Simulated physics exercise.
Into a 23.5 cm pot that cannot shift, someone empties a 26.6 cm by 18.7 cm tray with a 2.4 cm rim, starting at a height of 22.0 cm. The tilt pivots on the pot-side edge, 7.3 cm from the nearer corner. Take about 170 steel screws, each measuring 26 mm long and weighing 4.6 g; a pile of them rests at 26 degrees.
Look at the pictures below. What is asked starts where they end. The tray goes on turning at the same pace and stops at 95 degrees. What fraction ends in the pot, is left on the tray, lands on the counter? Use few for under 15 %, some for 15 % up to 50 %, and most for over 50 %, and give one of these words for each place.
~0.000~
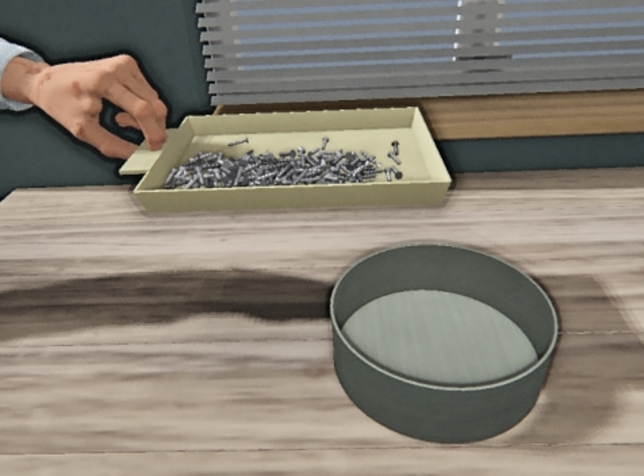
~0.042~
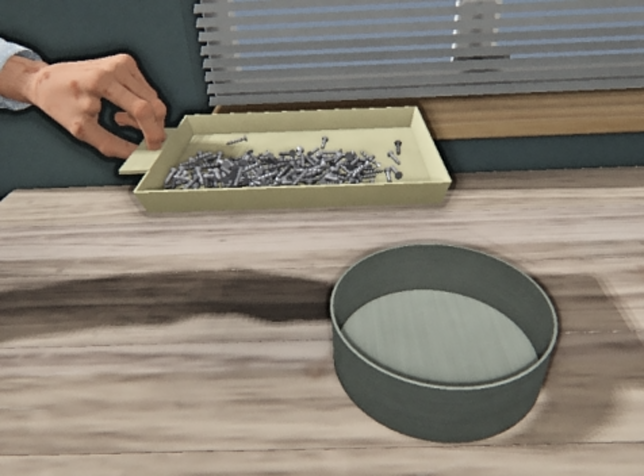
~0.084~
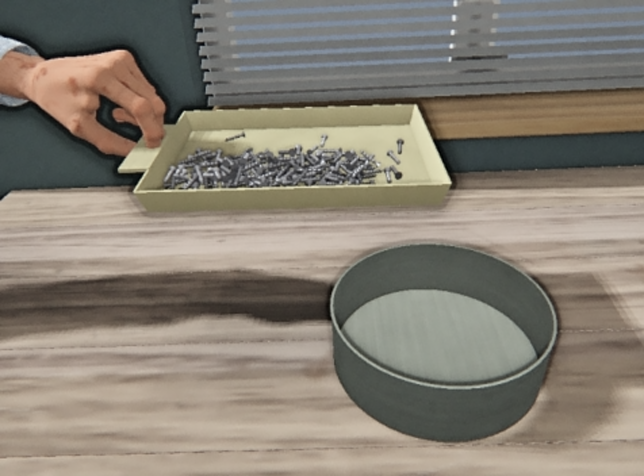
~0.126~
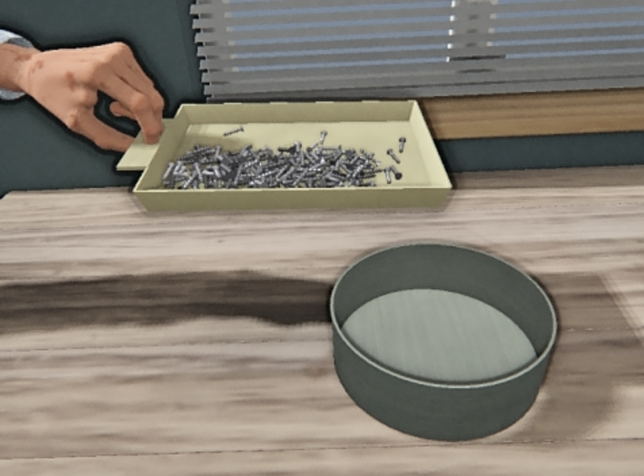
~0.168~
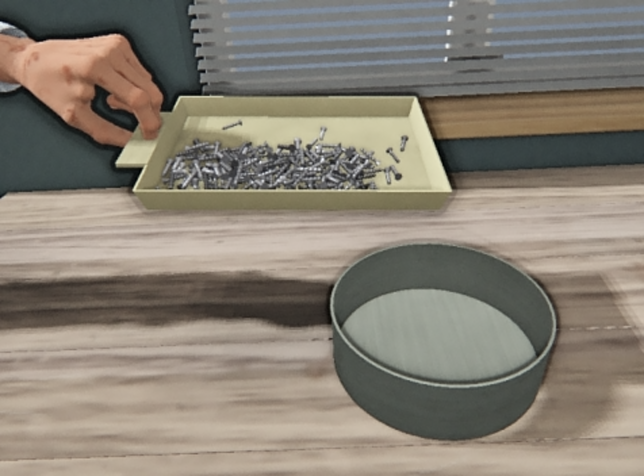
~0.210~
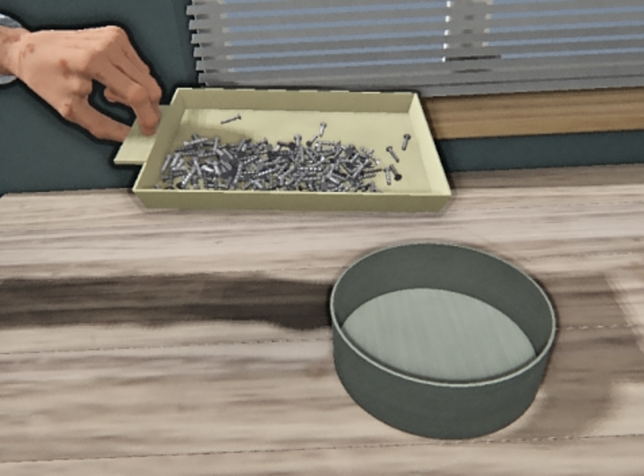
Pot: Most, tray: Few, counter: Some.
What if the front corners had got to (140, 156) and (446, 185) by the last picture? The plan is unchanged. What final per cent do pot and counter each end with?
Split: Pot = 100, counter = 0.
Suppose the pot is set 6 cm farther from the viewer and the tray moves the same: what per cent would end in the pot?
Expect something close to 45 per cent.
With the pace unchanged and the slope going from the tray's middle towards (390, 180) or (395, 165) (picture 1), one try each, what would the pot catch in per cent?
Roughly 100 % for the first direction, roughly 95 % for the second.
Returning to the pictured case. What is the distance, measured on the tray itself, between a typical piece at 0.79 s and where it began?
About 3 cm.
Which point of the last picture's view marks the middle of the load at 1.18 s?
The load's centre is near (325, 211) at that time.
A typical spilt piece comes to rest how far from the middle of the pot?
Roughly 16 cm from the centre.
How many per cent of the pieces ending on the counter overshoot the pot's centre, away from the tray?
About 0 per cent.
Then, at 0.79 s, tilt 50 degrees; the tray holds 100 %, the pot 0 %.
Then, at 1.18 s, tilt 77 degrees; the tray holds 95 %, the pot 0 %.
After 1.66 s, tilt 95 degrees; the tray holds 0 %, the pot 65 %.
At rest (2.4 s), pot 70 %, tray 0 %, counter 30 %.
